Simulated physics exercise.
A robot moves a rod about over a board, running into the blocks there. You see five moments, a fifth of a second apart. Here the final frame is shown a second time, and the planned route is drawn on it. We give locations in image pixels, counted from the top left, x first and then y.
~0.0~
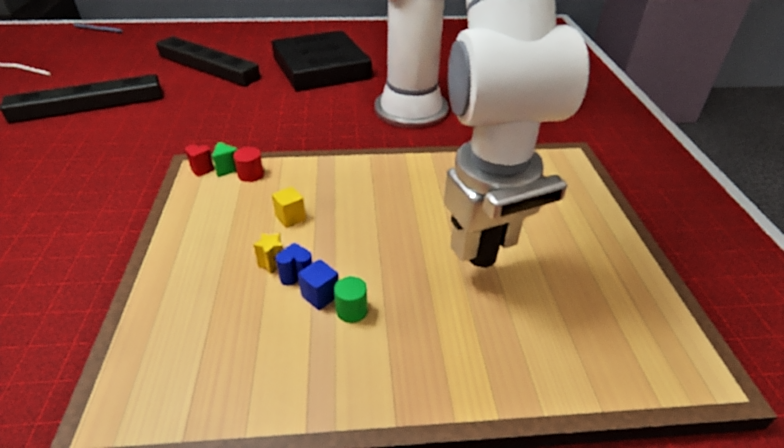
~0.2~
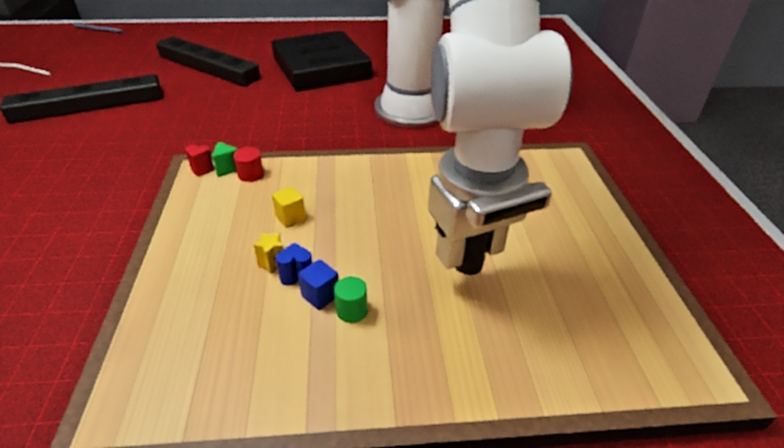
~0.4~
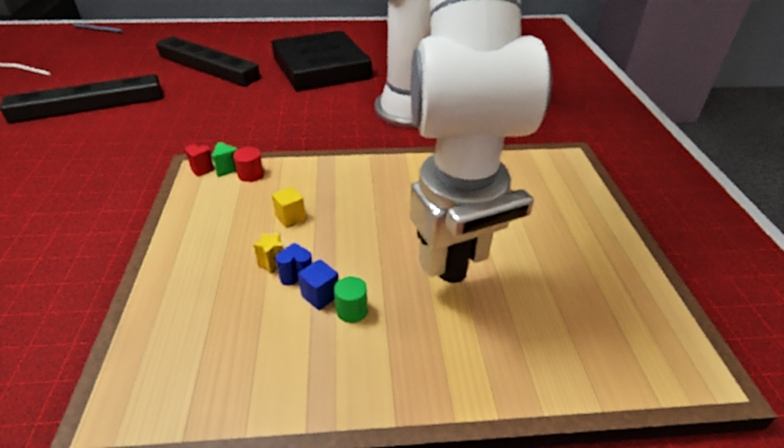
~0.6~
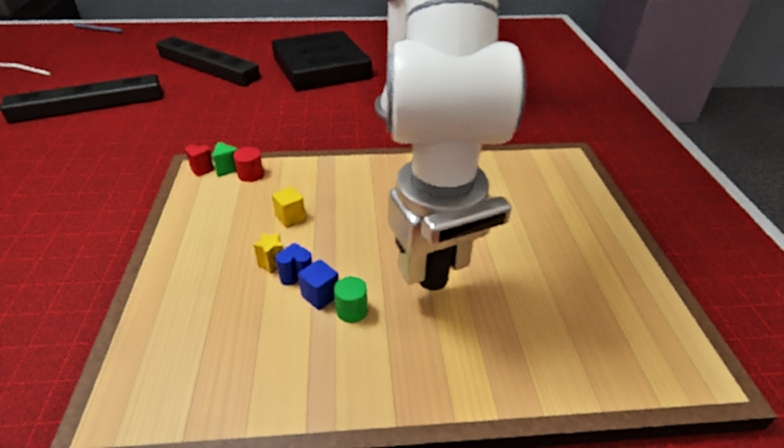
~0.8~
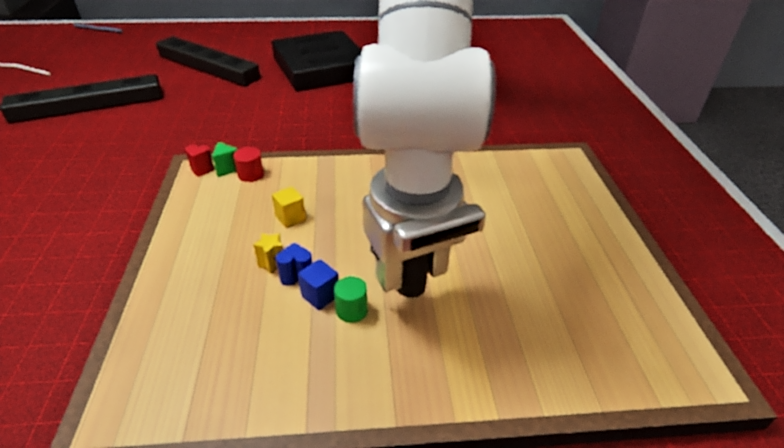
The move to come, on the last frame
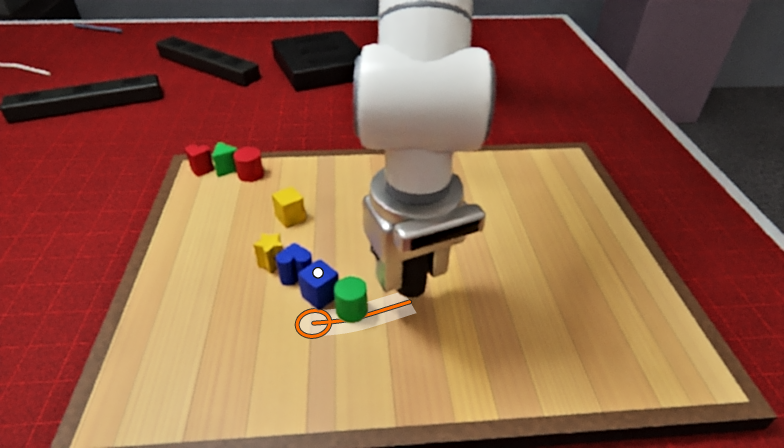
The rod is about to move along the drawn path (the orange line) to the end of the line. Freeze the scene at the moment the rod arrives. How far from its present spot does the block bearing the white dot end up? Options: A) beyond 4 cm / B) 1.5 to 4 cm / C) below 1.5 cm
Answer: B.
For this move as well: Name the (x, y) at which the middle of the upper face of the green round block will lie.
It ends at (281, 291).
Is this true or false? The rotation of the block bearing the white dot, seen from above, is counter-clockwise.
That is false.
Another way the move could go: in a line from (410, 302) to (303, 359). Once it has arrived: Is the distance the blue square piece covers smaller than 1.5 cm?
Yes, it checks out.
The drawn path runs from (410, 302) through (380, 311) and (348, 320) to (314, 323); the dot is on the blue square piece.
What follows on the original path. One third of the way, rod at (378, 297); green round block at (345, 288).
Two thirds of the way, rod at (346, 305); blue square piece at (306, 269), turned 35° clockwise; green round block at (314, 291).
At the end, rod at (312, 308); blue heart at (293, 251); blue square piece at (304, 269), turned 45° clockwise; green round block at (281, 291).
